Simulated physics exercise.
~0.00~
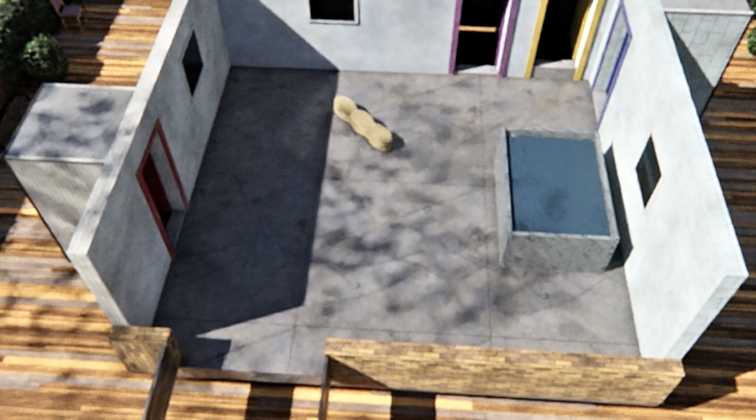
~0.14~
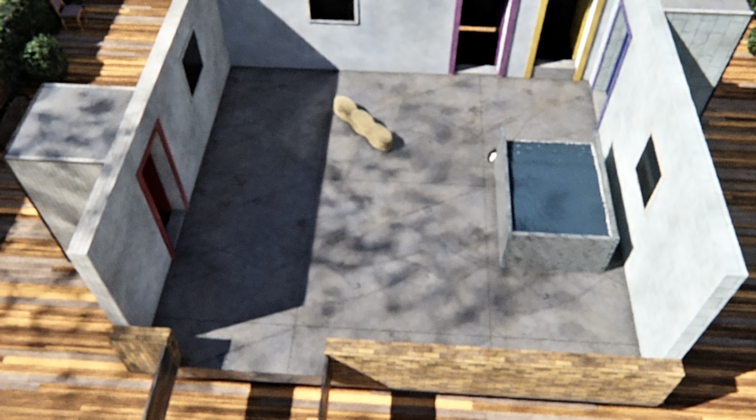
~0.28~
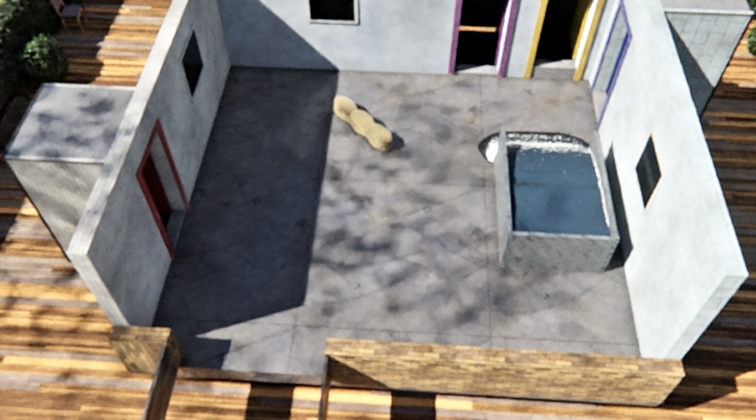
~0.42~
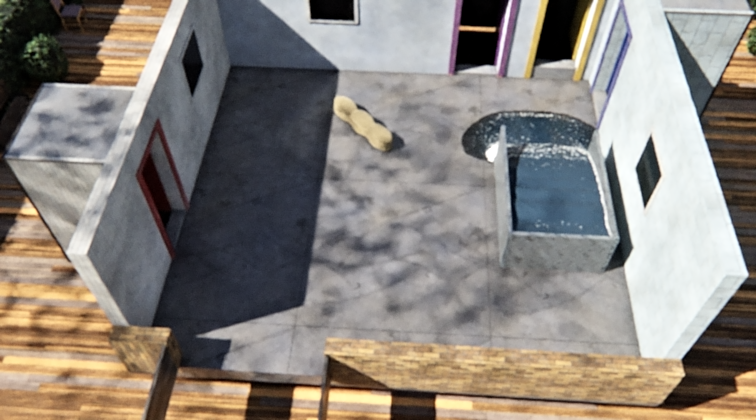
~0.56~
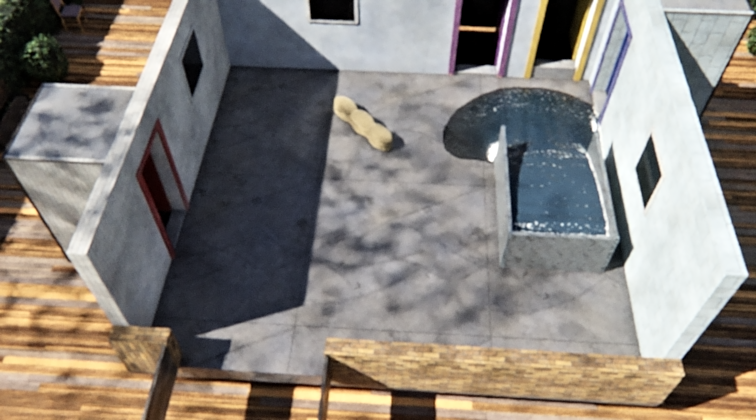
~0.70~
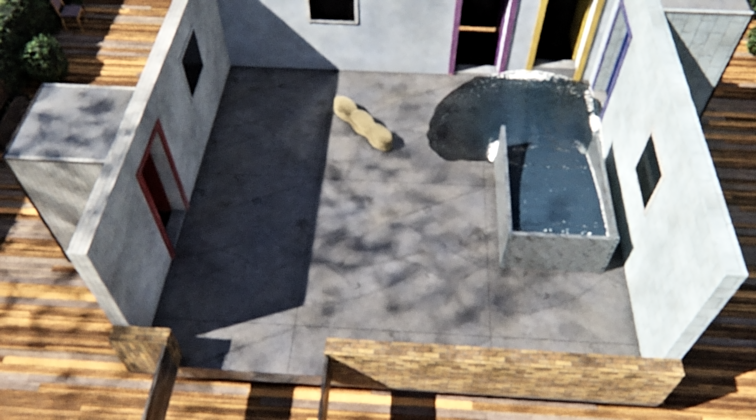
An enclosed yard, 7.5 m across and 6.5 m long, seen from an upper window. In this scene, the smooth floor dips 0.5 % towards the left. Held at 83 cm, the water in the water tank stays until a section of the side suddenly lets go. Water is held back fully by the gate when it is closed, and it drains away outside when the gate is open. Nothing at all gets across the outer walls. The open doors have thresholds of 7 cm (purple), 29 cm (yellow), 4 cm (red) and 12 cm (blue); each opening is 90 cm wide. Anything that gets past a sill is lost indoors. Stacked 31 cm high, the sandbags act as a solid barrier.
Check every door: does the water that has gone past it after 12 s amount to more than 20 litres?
Purple door: It does. Yellow door: It does. Red door: It does not. Blue door: It does.
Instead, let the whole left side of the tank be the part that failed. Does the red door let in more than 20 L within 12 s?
Against the limit, red exceeds it.
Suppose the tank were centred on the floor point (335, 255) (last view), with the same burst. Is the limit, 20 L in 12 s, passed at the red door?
So the red door keeps within it.
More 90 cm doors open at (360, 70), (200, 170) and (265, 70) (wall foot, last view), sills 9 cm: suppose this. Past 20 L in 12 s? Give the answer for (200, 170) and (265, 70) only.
Less, more.
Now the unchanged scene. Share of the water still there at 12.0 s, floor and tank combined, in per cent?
Close to 64 in a hundred remains.
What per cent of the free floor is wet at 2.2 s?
I'd say around 20 % is wet.
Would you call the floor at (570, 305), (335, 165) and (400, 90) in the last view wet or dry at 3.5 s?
Untouched, untouched, soaked.
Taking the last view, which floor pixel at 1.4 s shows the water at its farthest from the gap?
I'd mark it close to (385, 73).
After 1.4 s water covers 20 % of the floor and is deepest (55 cm) near (587, 82); purple door 28 cm at the sill, 64 L in, yellow door 50 cm at the sill, 38 L in, red door not reached, blue door 20 cm at the sill, 4 L in.
After 2.2 s water covers 20 % of the floor and is deepest (44 cm) near (589, 94); purple door 29 cm at the sill, 195 L in, yellow door 42 cm at the sill, 114 L in, red door not reached, blue door 32 cm at the sill, 67 L in.
After 3.5 s water covers 35 % of the floor and is deepest (26 cm) near (231, 67); purple door 18 cm at the sill, 312 L in, yellow door 21 cm at the sill, 139 L in, red door not reached, blue door 23 cm at the sill, 200 L in.
After 7.0 s water covers 75 % of the floor and is deepest (17 cm) near (238, 73); purple door 8 cm at the sill, 362 L in, yellow door 7 cm at the sill, 139 L in, red door 4 cm at the sill, 0 L in, blue door 7 cm at the sill, 235 L in.
After 12.0 s water covers 95 % of the floor and is deepest (8 cm) near (148, 339); purple door 5 cm at the sill, 363 L in, yellow door 4 cm at the sill, 140 L in, red door 3 cm at the sill, 0 L in, blue door 3 cm at the sill, 235 L in.
